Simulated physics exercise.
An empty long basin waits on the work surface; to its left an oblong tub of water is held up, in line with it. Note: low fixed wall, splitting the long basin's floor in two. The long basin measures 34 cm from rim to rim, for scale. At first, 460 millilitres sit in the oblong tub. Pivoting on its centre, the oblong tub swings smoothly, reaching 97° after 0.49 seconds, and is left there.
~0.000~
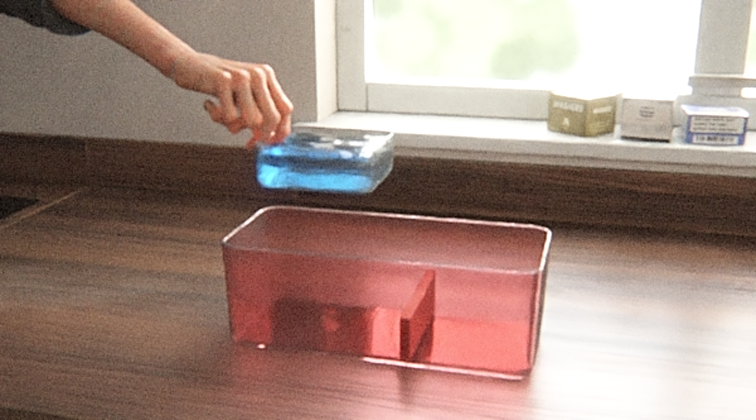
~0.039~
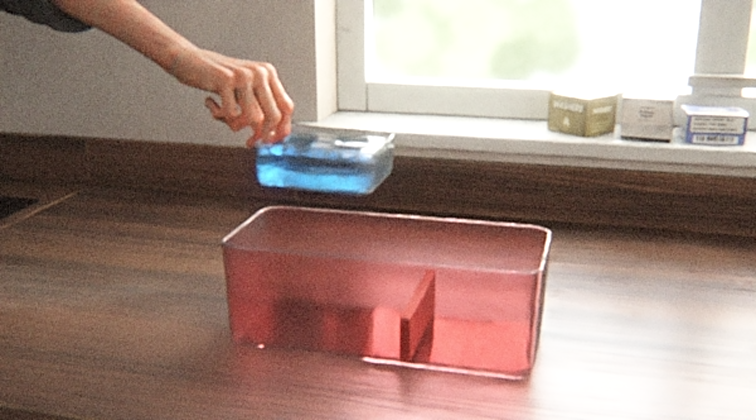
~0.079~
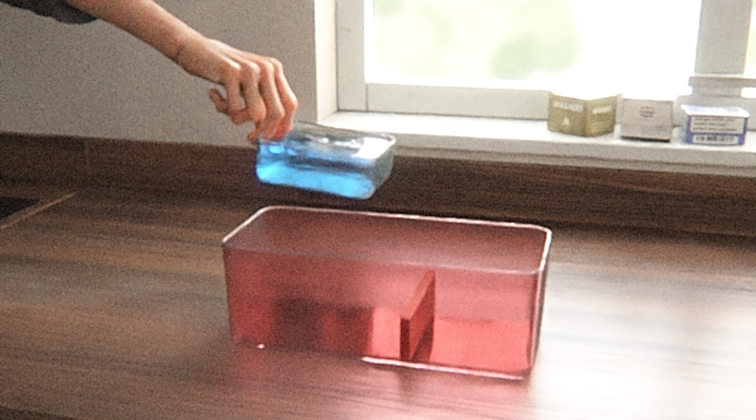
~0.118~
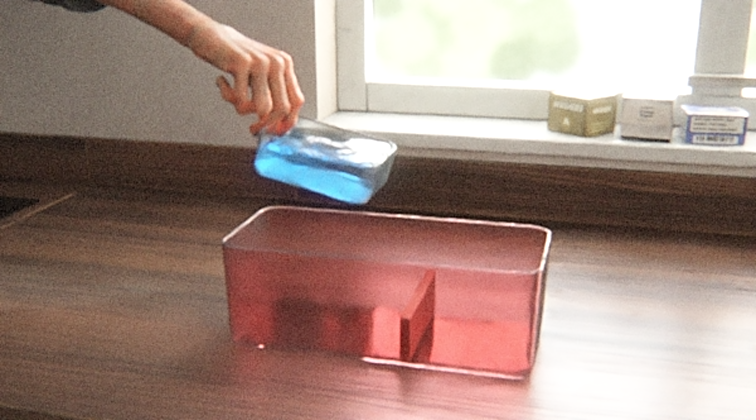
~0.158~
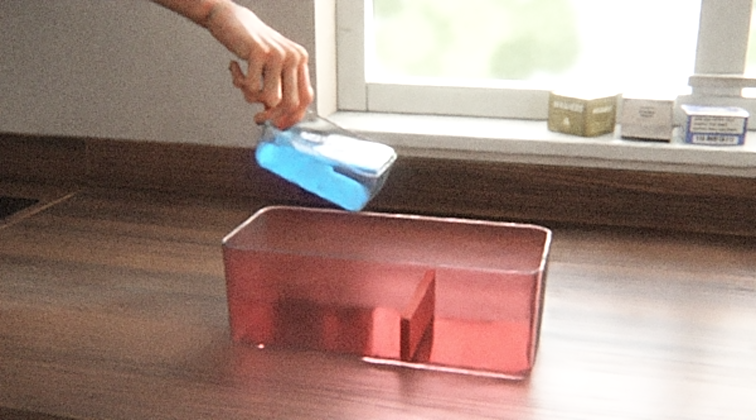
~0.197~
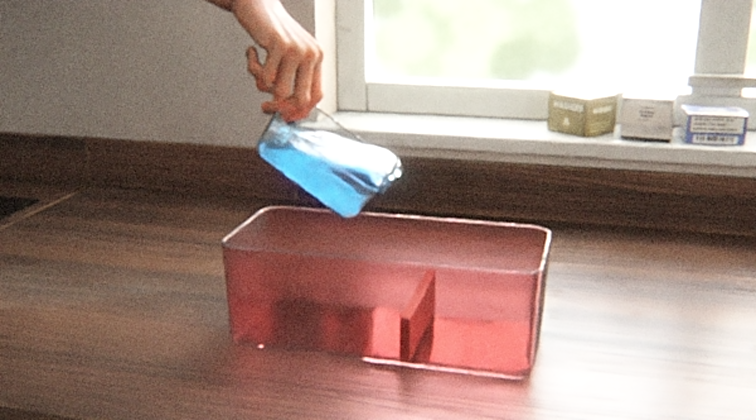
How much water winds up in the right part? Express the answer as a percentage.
About 51 per cent.
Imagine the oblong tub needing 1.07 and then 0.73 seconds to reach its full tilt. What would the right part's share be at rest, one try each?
Result: 70 per cent, then 65 per cent.
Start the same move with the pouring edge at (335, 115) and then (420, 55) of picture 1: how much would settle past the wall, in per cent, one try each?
5 and 75 %.
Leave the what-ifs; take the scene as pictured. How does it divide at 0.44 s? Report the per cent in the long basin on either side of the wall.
Roughly 34 sits left and 42 sits right.
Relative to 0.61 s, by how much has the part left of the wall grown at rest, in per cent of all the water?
Roughly 5 in a hundred.
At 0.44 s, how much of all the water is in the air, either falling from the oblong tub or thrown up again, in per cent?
Around 18 in a hundred.
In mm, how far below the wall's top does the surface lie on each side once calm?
Left about 42 mm, while the right is about 36 mm.
Then, 0.44 s in, the tilt is 94° and 8 per cent is still to pour, 34 is left of the wall and 41 right of it.
Then, 0.61 s in, the tilt is 97° and 2 per cent is still to pour, 44 is left of the wall and 51 right of it.
Then, 0.79 s in, the tilt is 97° and 0 per cent is still to pour, 46 is left of the wall and 51 right of it.
Then, 0.99 s in, the tilt is 97° and 0 per cent is still to pour, 48 is left of the wall and 51 right of it.
Finally, 48 per cent lies left of the wall, 51 right of it and 1 outside.
